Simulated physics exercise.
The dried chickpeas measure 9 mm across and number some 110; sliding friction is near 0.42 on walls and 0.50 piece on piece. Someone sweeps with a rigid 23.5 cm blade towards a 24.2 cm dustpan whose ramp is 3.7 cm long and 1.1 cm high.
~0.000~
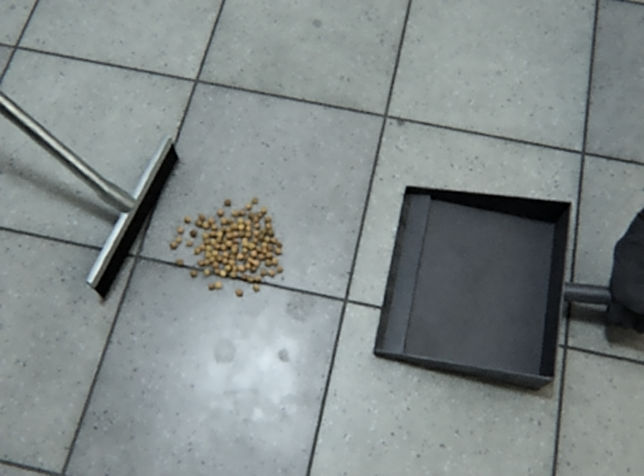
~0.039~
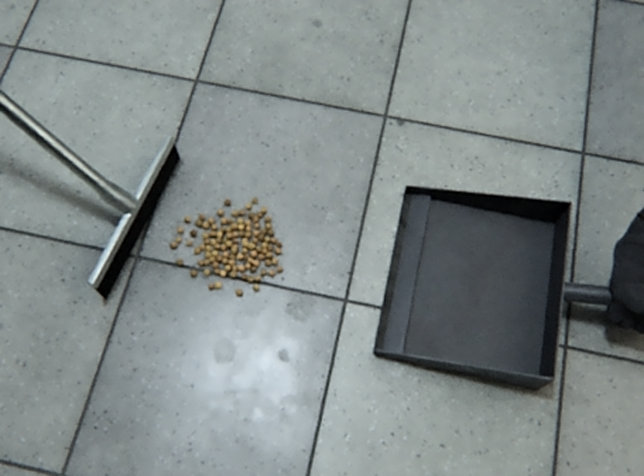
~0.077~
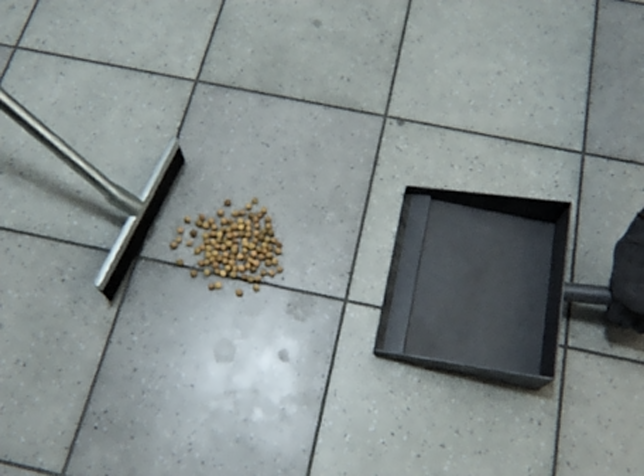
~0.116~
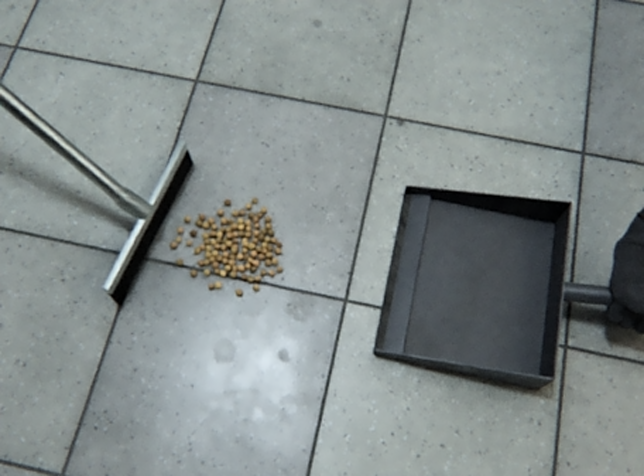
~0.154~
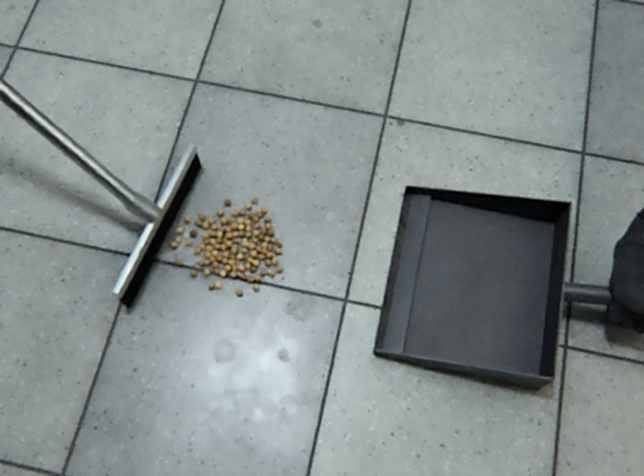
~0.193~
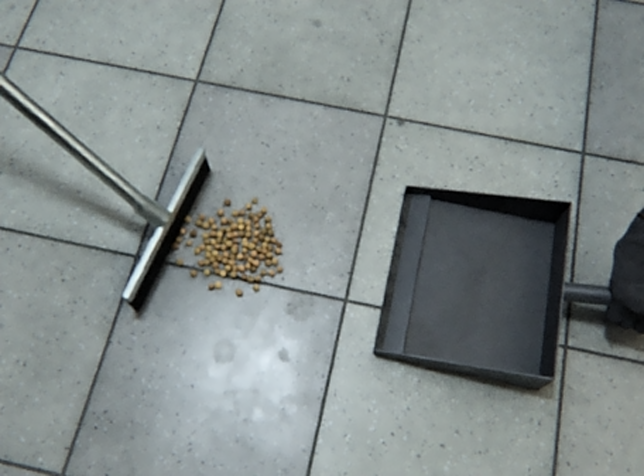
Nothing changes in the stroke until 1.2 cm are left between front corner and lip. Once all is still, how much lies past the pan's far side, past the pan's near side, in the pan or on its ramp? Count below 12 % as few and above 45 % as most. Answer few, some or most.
Past the pan's far side: Few; past the pan's near side: Few; in the pan or on its ramp: Some.
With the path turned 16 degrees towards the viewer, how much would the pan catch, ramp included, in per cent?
It would be near 15 per cent.
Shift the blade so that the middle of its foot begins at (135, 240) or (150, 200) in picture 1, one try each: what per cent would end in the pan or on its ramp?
About 40 and 30 per cent.
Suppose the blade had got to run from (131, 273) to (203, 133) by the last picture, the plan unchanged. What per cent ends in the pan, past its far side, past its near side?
Pan 0, far 5, near 0.
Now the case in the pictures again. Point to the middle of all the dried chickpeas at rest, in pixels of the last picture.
Around (382, 301).
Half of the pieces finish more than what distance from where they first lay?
Roughly 22 cm.
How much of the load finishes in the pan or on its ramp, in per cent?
Some 40 per cent.
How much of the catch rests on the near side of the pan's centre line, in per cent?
About 80 per cent.
After 0.56 s, middle of the blade 17 cm from the lip; 0 % over the lip, far side 0 %, near side 0 %.
After 0.80 s, middle of the blade 9 cm from the lip; 0 % over the lip, far side 0 %, near side 0 %.
After 1.15 s, middle of the blade 3 cm from the lip; 40 % over the lip, far side 0 %, near side 5 %.
In the end, at 1.5 s, far side 0 %, near side 5 %, pan 40 %, in front of the lip or behind the blade 55 %.
